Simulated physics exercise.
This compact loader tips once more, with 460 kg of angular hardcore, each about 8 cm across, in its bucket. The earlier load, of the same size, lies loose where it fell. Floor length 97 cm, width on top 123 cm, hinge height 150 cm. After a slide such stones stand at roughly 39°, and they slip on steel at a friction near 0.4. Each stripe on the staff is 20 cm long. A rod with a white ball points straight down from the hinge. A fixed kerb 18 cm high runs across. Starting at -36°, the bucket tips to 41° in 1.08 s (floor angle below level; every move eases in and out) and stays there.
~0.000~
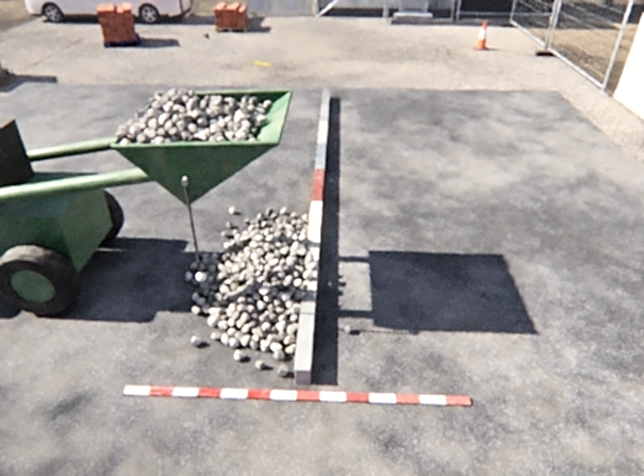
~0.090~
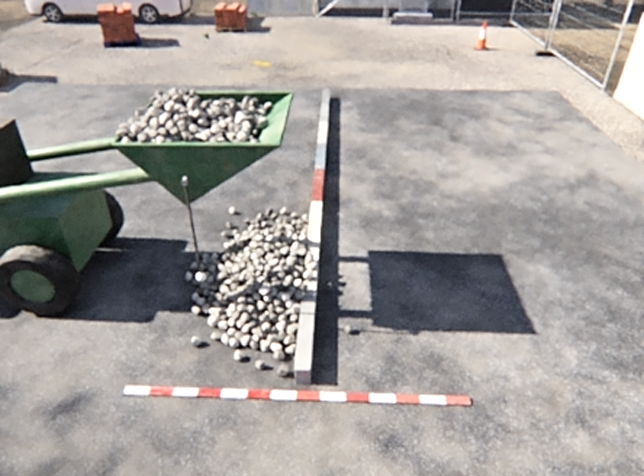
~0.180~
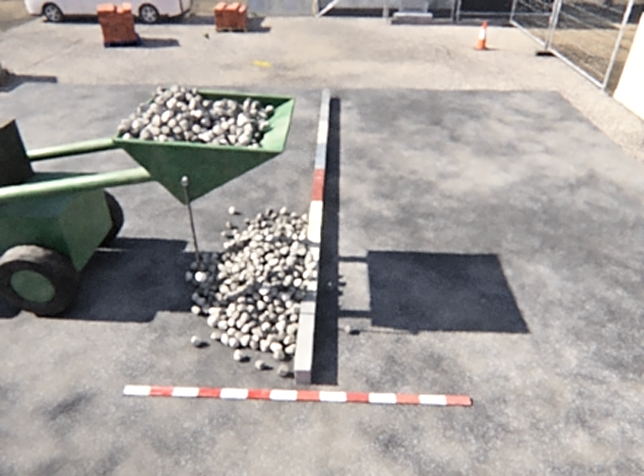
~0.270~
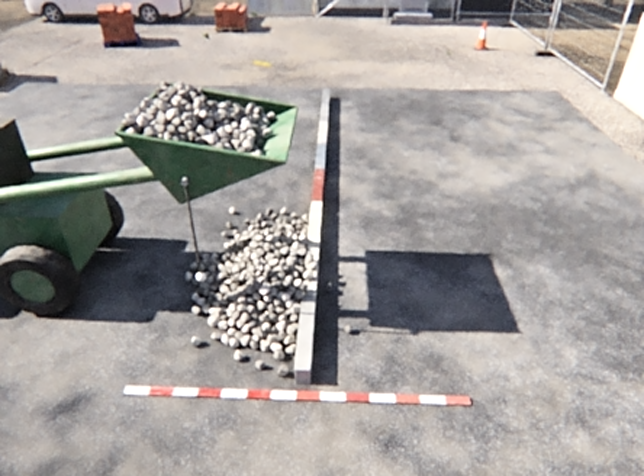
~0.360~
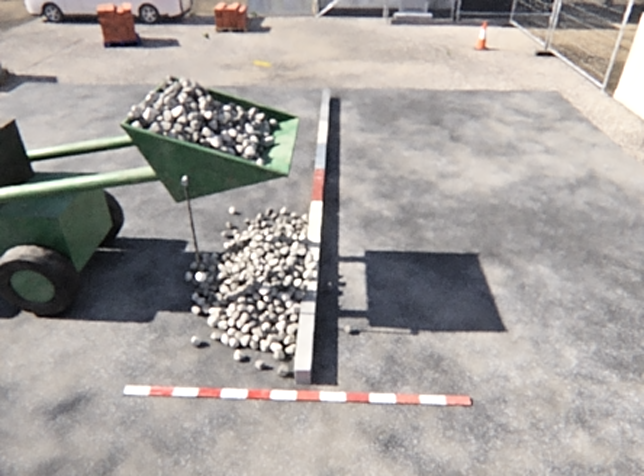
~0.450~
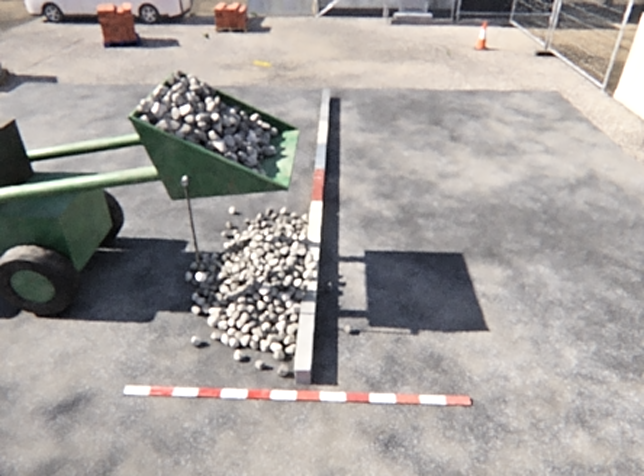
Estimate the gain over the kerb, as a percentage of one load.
Close to 67 parts in a hundred.
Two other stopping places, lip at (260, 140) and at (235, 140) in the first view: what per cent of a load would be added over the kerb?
First some 45, then 15 per cent.
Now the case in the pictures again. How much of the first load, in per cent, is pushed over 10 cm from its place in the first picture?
Roughly 0 per cent of them.
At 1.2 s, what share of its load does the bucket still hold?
About 70 per cent.
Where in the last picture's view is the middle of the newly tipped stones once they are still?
Near (333, 272).
After 0.8 s the floor is at 29°; in per cent of one load, 100 in the bucket, 100 on this side of the kerb; the foremost stones are at (314, 280).
After 1.2 s the floor is at 41°; in per cent of one load, 70 in the bucket, 129 on this side of the kerb, 1 over the kerb; the foremost stones are at (320, 272).
After 1.5 s the floor is at 41°; in per cent of one load, 18 in the bucket, 158 on this side of the kerb, 25 over the kerb; the foremost stones are at (366, 268).
After 4.3 s the floor is at 41°; in per cent of one load, 0 in the bucket, 133 on this side of the kerb, 67 over the kerb; the foremost stones are at (459, 286). Net gain over the kerb, 67.
